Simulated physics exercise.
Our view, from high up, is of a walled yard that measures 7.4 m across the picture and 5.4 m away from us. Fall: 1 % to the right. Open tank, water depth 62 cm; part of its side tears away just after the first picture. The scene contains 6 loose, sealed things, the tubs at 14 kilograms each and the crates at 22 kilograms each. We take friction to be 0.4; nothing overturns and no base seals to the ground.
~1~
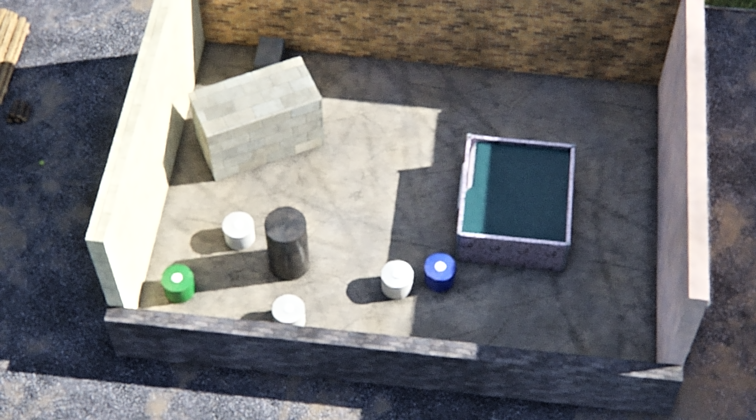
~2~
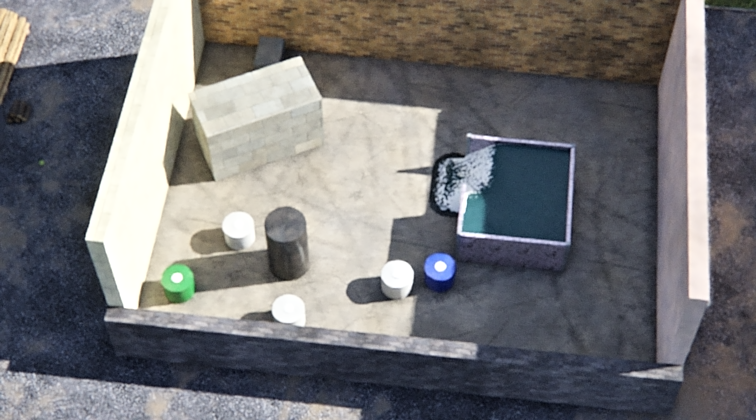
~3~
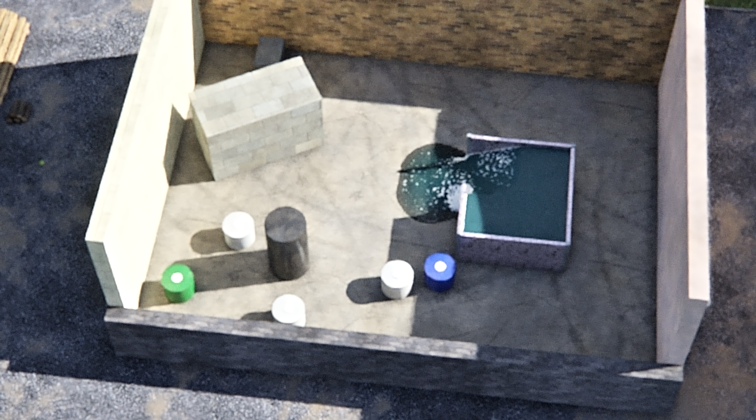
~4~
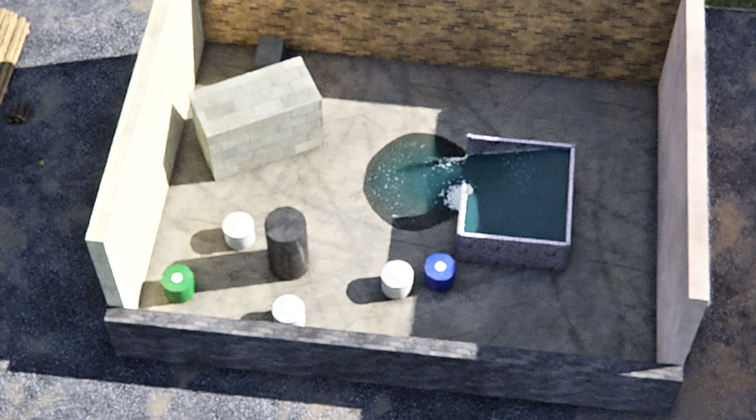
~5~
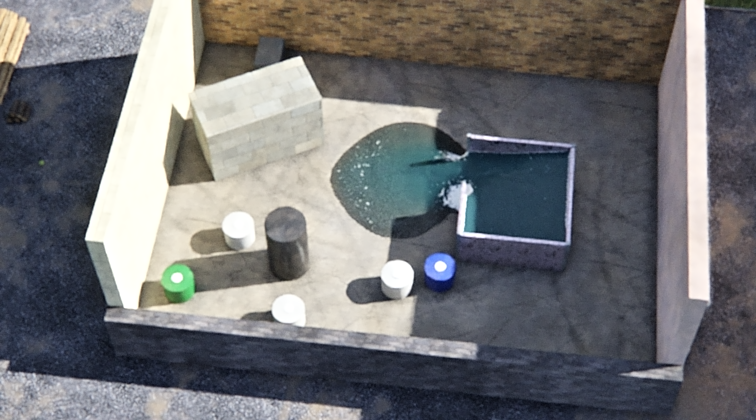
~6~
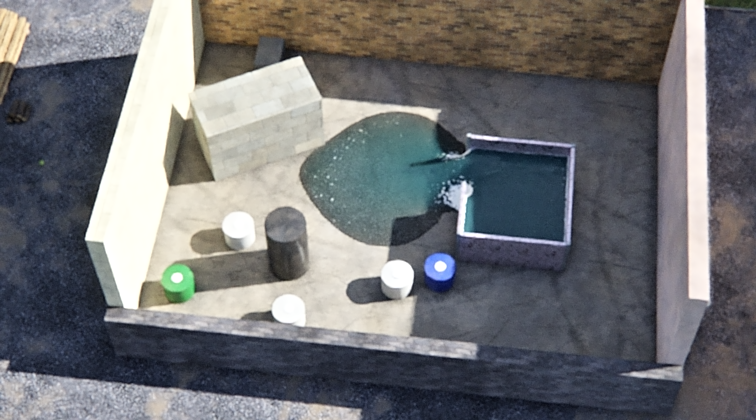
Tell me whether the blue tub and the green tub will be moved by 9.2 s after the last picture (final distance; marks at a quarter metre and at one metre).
My prediction: The blue tub ought to stand firm. The green tub ought to be borne away.
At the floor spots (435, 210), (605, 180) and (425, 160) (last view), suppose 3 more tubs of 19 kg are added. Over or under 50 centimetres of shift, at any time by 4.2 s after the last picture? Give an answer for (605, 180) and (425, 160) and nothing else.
Order kept: Falls short, exceeds it.
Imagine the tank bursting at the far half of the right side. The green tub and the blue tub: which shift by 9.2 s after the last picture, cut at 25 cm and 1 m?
Under that change the green tub would sit tight and the blue tub would sit tight.
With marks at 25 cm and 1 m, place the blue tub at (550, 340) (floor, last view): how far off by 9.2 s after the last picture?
It holds its place.
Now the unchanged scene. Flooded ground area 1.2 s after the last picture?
Somewhere about 16 m2, give or take.
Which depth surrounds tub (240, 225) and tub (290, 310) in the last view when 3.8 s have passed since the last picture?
Depth approx. 9 cm / 8 cm.
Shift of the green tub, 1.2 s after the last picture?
By then it has shifted roughly 0 cm.
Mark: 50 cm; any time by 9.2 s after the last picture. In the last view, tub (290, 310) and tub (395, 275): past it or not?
In sequence - crossed the line; stayed below the line.
Then, 1.2 s after the last picture the blue tub is near (440, 267), 0.0 m from its start, aground; the green tub is near (177, 278), 0.0 m from its start, aground; 0 afloat.
Then, 3.8 s after the last picture the blue tub is near (440, 267), 0.0 m from its start, aground; the green tub is near (220, 297), 0.7 m from its start, aground; 2 afloat.
Then, 6.2 s after the last picture the blue tub is near (440, 267), 0.0 m from its start, aground; the green tub is near (295, 293), 1.7 m from its start, aground; 1 afloat.
Then, 9.2 s after the last picture the blue tub is near (440, 267), 0.0 m from its start, aground; the green tub is near (302, 294), 1.8 m from its start, aground; 0 afloat.
